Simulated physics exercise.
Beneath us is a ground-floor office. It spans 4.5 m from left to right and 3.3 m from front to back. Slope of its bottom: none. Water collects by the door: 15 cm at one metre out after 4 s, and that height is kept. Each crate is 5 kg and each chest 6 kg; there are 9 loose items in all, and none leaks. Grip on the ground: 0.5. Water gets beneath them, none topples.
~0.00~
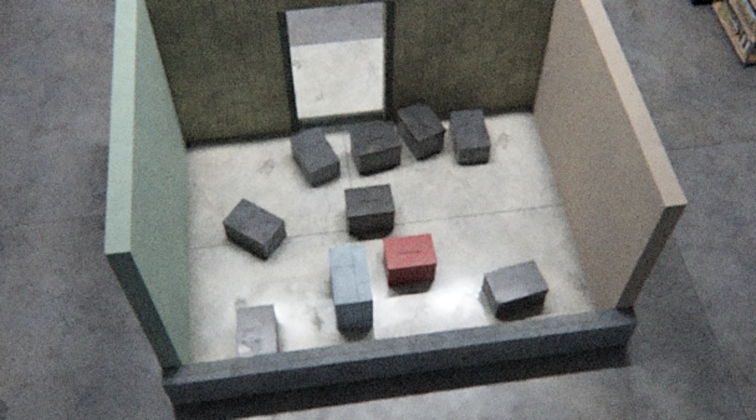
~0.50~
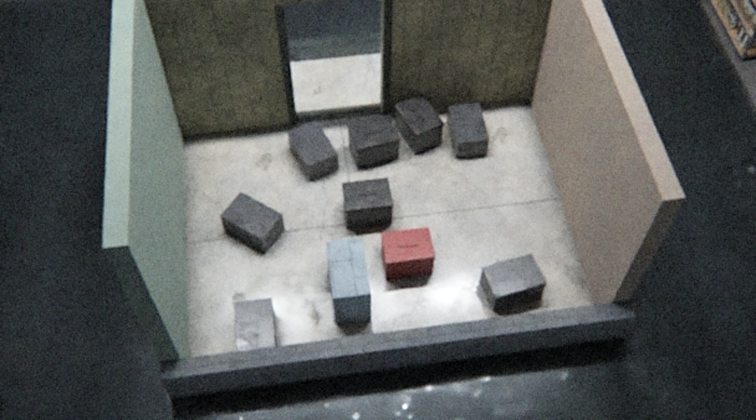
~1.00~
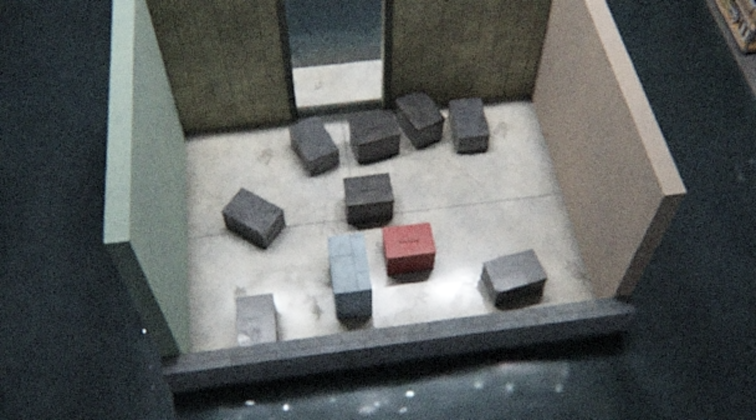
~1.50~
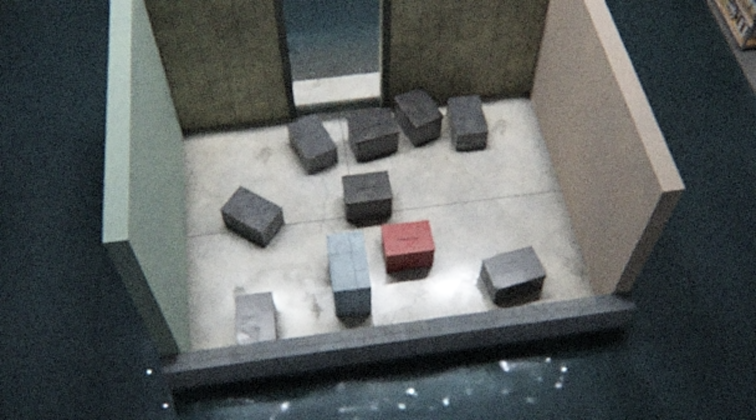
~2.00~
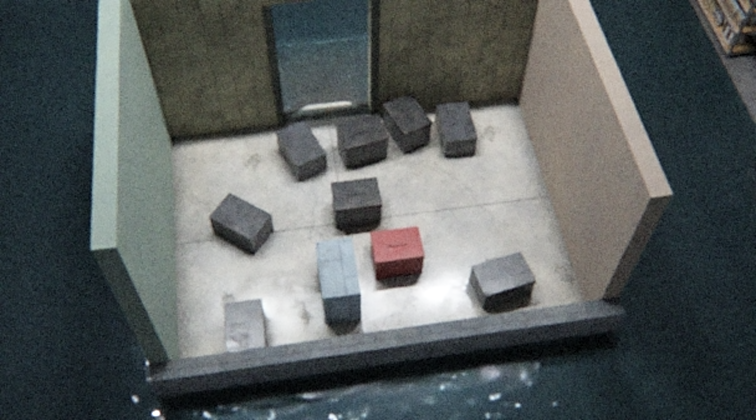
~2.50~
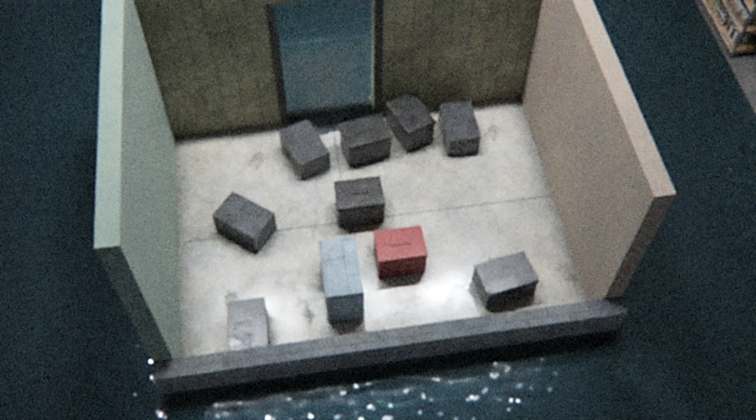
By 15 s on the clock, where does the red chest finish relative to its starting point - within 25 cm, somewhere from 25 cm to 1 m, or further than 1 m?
The red chest finishes further than 1 m from its start.
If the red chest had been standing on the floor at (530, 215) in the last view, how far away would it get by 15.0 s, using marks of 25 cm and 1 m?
In that run it wanders far off.
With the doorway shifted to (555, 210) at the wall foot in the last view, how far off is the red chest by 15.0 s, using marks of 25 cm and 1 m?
In that case the red chest goes a long way.
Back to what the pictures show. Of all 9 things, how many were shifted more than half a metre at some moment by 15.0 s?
By my tally, 9.
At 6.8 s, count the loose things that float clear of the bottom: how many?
The number is 3.
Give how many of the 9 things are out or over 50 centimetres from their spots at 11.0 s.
At that moment it comes to 7.
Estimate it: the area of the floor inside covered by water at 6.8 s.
The covered patch comes to about 12 m2.
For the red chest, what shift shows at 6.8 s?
80 cm or so by then.
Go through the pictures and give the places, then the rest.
The red chest at (410, 251), on the bottom; 0.0 m2 under water; 0 of 9 have shifted, in the first frame.
The red chest at (408, 245) rests on the ground; water covers 0.0 m2; 0 of 9 have shifted, in the second frame.
The red chest at (409, 240) rests on the ground; 0.0 m2 under water; 0 of 9 have shifted, in the third frame.
The red chest at (408, 238), on the bottom; water covers 0.0 m2; 0 of 9 have shifted, in the fourth frame.
The red chest at (397, 244) rests on the ground; water covers 0.0 m2; 0 of 9 have shifted, in the fifth frame.
The red chest at (400, 243) rests on the ground; 0.2 m2 under water; 0 of 9 have shifted, in the sixth frame.
After 3.5 s the red chest is near (400, 243), 0.0 m from its start, aground; 0 afloat.
After 6.8 s the red chest is near (426, 304), 0.8 m from its start, afloat; 3 afloat.
After 11.0 s the red chest is near (492, 290), 1.1 m from its start, afloat; 7 afloat.
After 15.0 s the red chest is near (512, 133), 2.1 m from its start, afloat; 9 afloat.
